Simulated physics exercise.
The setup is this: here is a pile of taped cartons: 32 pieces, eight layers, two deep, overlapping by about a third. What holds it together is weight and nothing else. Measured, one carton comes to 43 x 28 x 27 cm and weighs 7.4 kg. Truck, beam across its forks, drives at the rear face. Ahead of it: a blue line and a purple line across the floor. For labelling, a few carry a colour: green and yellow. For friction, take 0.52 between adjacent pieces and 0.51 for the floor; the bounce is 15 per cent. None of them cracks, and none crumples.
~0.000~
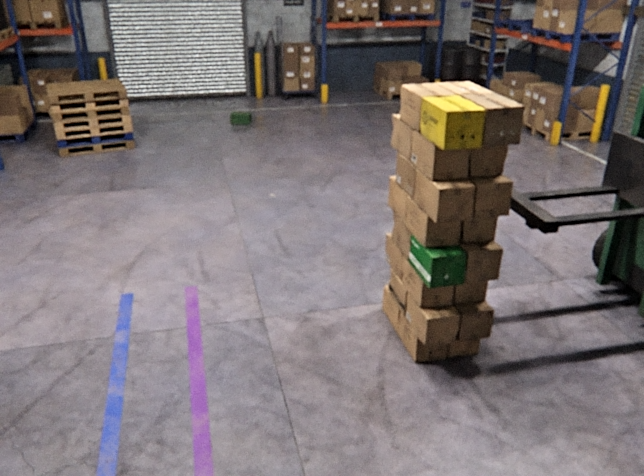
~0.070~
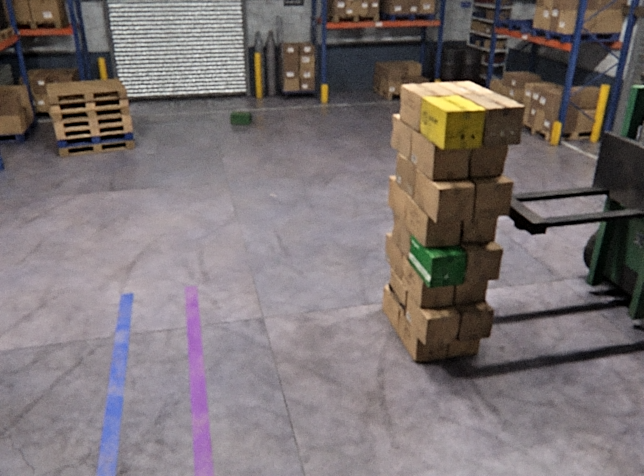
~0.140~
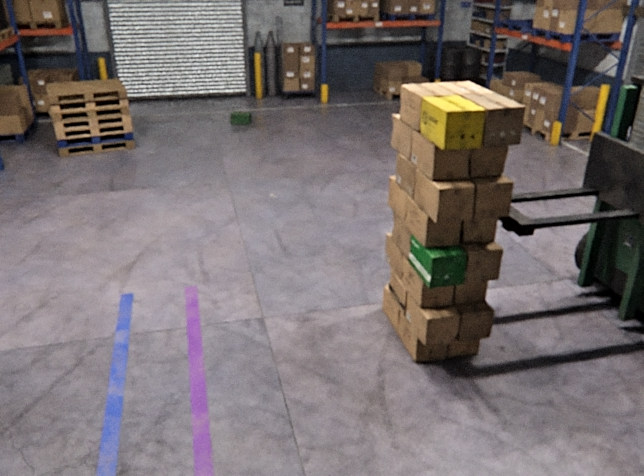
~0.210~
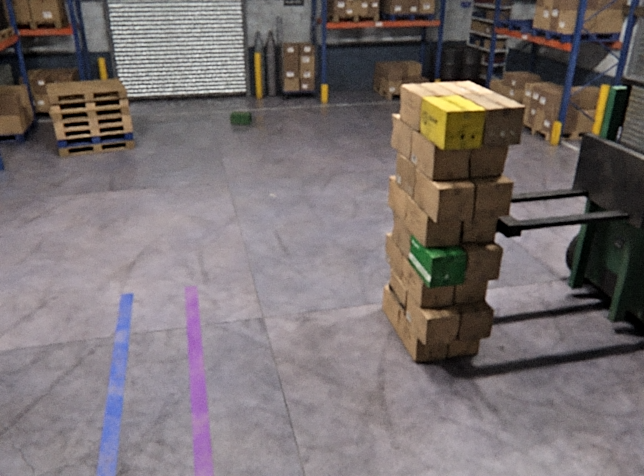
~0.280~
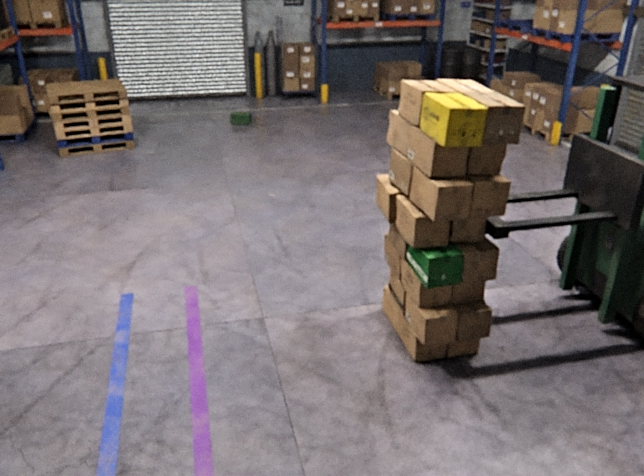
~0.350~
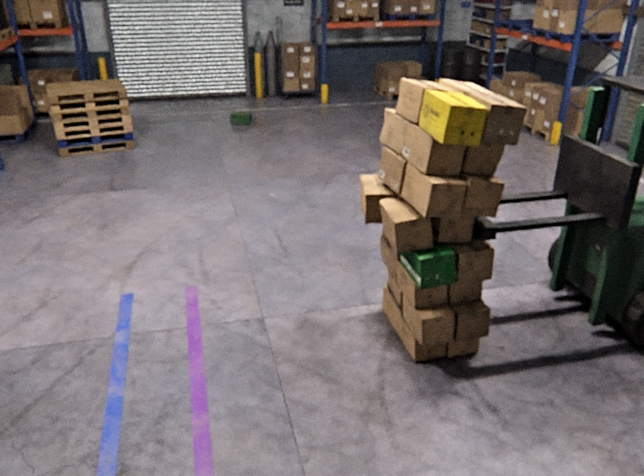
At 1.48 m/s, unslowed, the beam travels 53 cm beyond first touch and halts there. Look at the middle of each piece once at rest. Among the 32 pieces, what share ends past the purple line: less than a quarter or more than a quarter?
Under a quarter of them.
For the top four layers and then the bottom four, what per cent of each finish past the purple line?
For the top it's 10 in a hundred, for the bottom 10 in a hundred.
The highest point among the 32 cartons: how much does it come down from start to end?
I'd say it's about 60 cm lower than before.
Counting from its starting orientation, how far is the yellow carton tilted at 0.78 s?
Roughly 60°.
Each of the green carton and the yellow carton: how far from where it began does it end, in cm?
About: Green 200, yellow 220.
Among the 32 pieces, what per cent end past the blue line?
It works out to about 0 per cent.
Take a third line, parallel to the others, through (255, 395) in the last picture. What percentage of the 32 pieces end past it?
I'd put it at roughly 20 per cent.
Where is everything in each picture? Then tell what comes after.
In the first frame (each place is the centre of the face we see best), beam (551, 228) 33 cm from the stack; purple line, near end, (199, 401); blue line, near end, (113, 415); yellow carton (465, 130); green carton (448, 272); all in place.
Beam (539, 229) 22 cm from the stack; yellow carton (465, 130), in the second frame.
Beam (526, 230) 12 cm from the stack; yellow carton (465, 130), in the third frame.
Beam (514, 231) 15 mm from the stack; yellow carton (465, 130), in the fourth frame.
Beam (501, 233) 9 cm in; yellow carton (466, 128) tilted 3°; green carton (445, 272) moved 23 mm; steepest lean 4°, the carton at (398, 133); 21 have shifted, in the fifth frame.
Beam (488, 234) 19 cm in; purple line, near end, (199, 401); blue line, near end, (113, 415); yellow carton (465, 126) tilted 8°; green carton (438, 272) tilted 5°; steepest lean 9°, the carton at (467, 86); 30 have shifted, in the sixth frame.
By 0.50 s, none of the 32 cartons past the purple line, 30 disturbed; yellow carton tilted 19°; green carton tilted 19°.
By 0.78 s, none of the 32 cartons past the purple line, 29 disturbed; yellow carton tilted 64°, 30 cm lower; green carton tilted 53°, 29 cm lower.
By 1.14 s, none of the 32 cartons past the purple line, 29 disturbed; green carton on its side; yellow carton tilted 23°, 49 cm lower.
By 1.74 s, 2 of the 32 cartons past the purple line; green carton upside down; yellow carton on its side.
When it is over (3.3 s), 2 of the 32 cartons past the purple line; green carton upside down; yellow carton 1.88 m lower. That is 6 per cent. In pixels of the last frame, middles, green carton near (200, 384), yellow carton near (348, 416).
